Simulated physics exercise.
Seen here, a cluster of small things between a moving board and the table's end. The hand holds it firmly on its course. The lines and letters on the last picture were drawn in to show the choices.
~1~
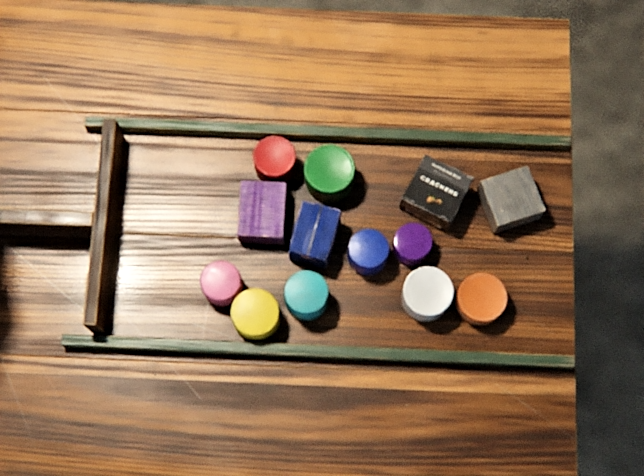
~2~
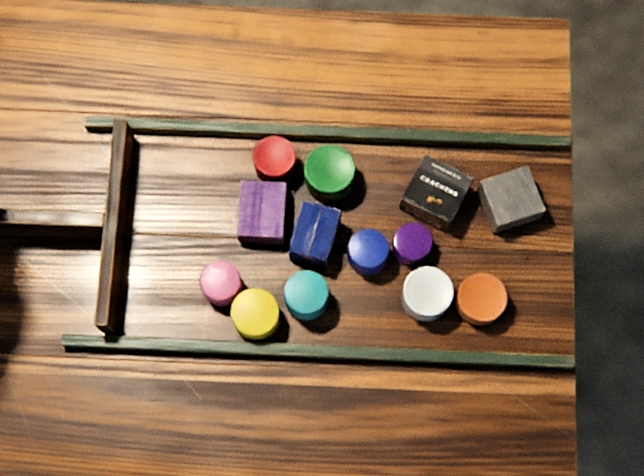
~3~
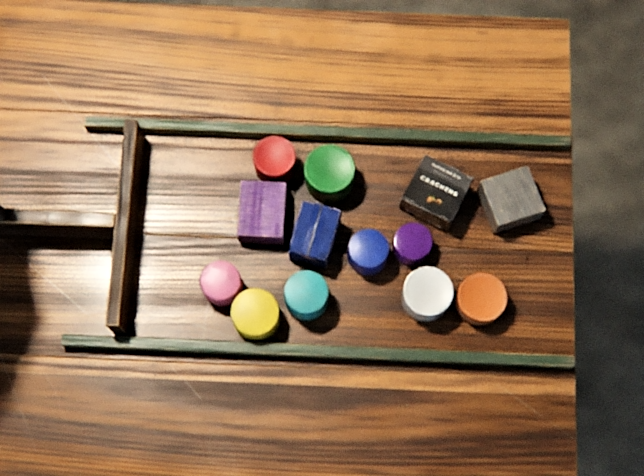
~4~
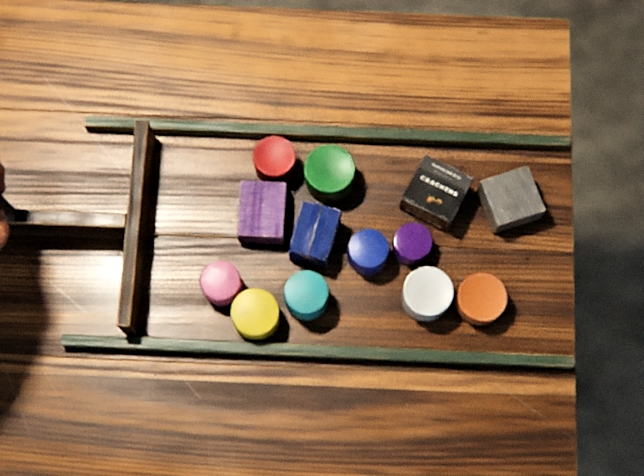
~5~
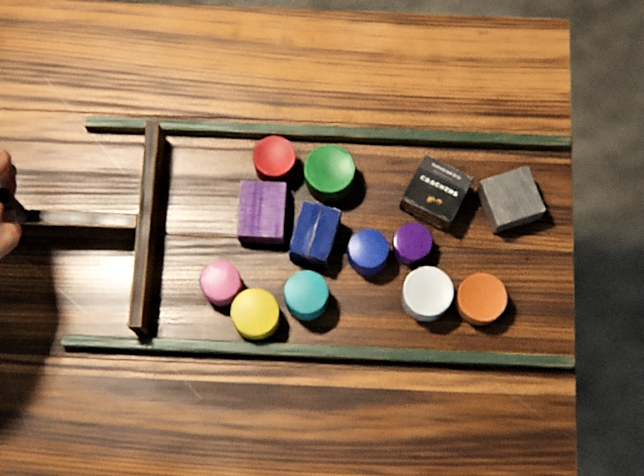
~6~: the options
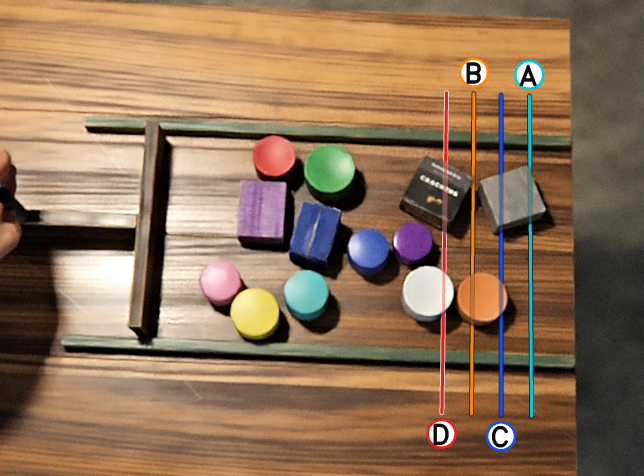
Dark board sliding slowly right between two green rails toward untouched coloured tubs and blocks, a hand appearing behind its handle.
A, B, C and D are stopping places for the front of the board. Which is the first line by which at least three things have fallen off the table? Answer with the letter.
The first such stop is B.
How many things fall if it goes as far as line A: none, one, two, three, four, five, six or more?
By then, six or more.
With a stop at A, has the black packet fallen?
By then, yes.
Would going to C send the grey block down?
Yes.
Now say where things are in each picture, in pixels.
In the first frame, yellow tin (256, 315); green tub (329, 174); grey block (510, 200).
In the second frame, board (110, 219); turquoise tin (306, 296).
In the third frame, board (122, 220); orange tub (481, 300).
In the fourth frame, board (133, 220); red jar (275, 161).
In the fifth frame, board (144, 221); purple pot (412, 245); blue box (315, 235); purple block (263, 213).
On the marked copy, A at (530, 250); B at (473, 248); C at (501, 249); D at (444, 246).
Following B. Soon after the start, board (264, 226); yellow tin (291, 319); red jar (297, 162).
Later, board (382, 231); grey block (555, 219); orange tub (521, 313).
In the end, board (473, 235); grey block over the edge; black packet over the edge; five fallen.
As for the rest, A drops nine, but is farther than needed; C drops five, but is farther than needed; D drops only two.
